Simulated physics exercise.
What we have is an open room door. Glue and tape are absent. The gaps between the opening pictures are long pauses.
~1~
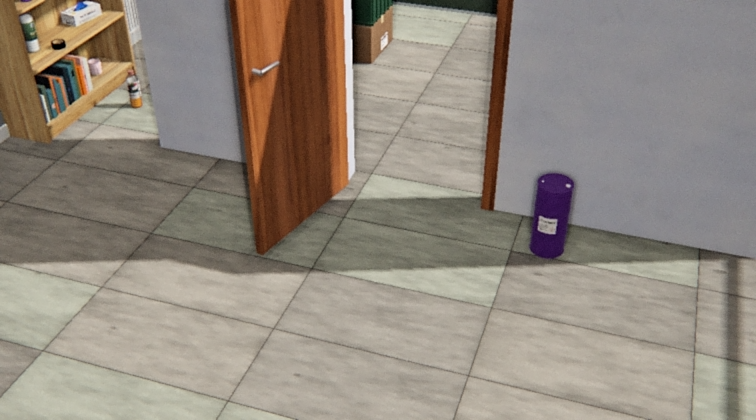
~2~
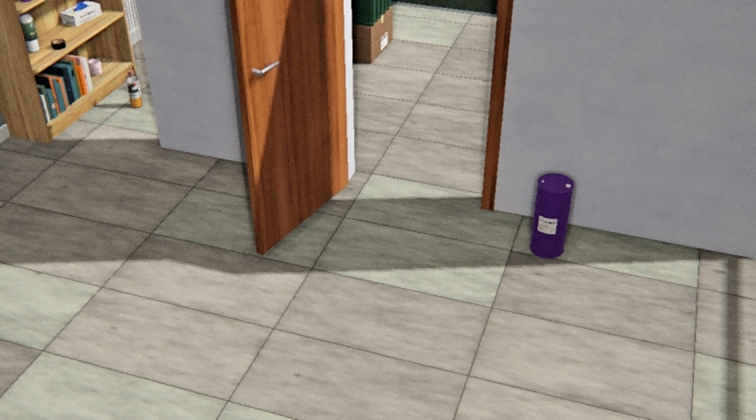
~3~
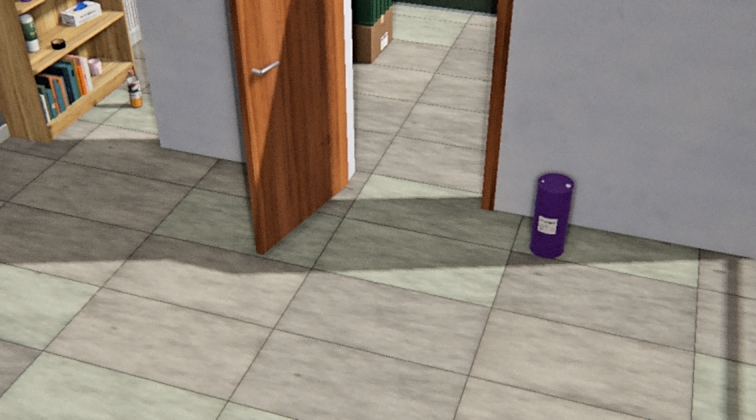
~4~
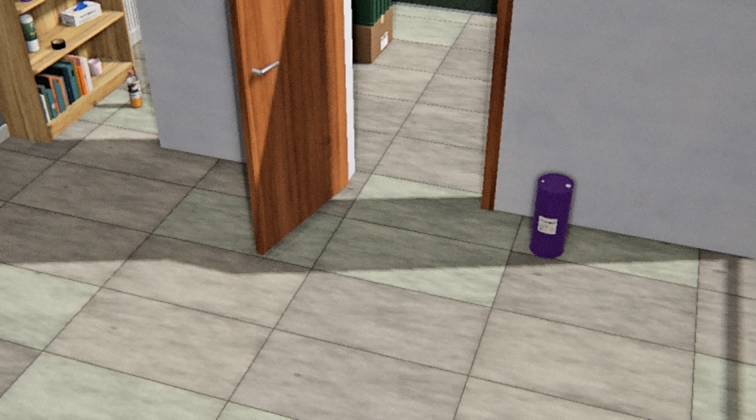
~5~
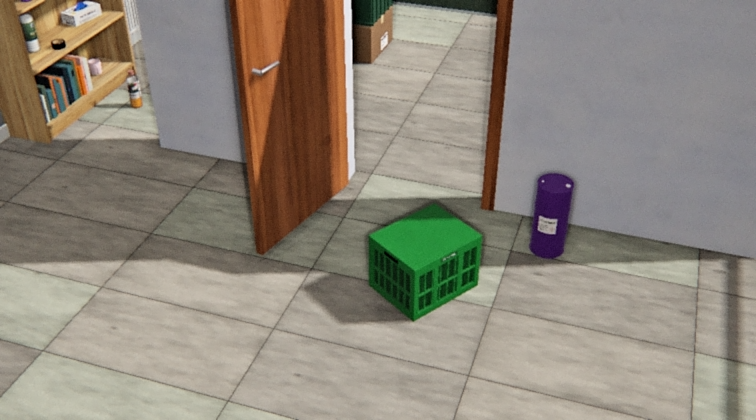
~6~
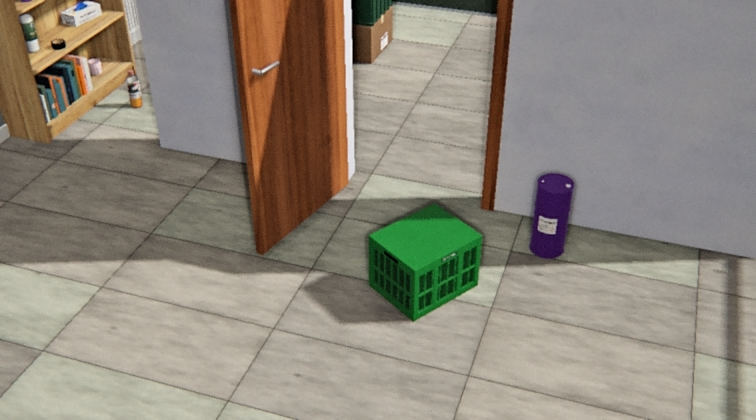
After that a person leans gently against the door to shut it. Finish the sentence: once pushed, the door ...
... meets the frame.
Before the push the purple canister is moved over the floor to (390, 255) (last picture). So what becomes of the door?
It is held back then.
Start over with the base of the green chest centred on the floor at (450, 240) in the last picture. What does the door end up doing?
Then it gets caught partway.
Then, 0.80 s after the last picture, door at 89°.
Then, 1.50 s after the last picture, door at 61°.
Then, 2.00 s after the last picture, door at 38°.
Then, 2.60 s after the last picture, door at 11°.
At rest, door at 0°; both in place. Seen from the same camera at the end, green chest near (425, 261).
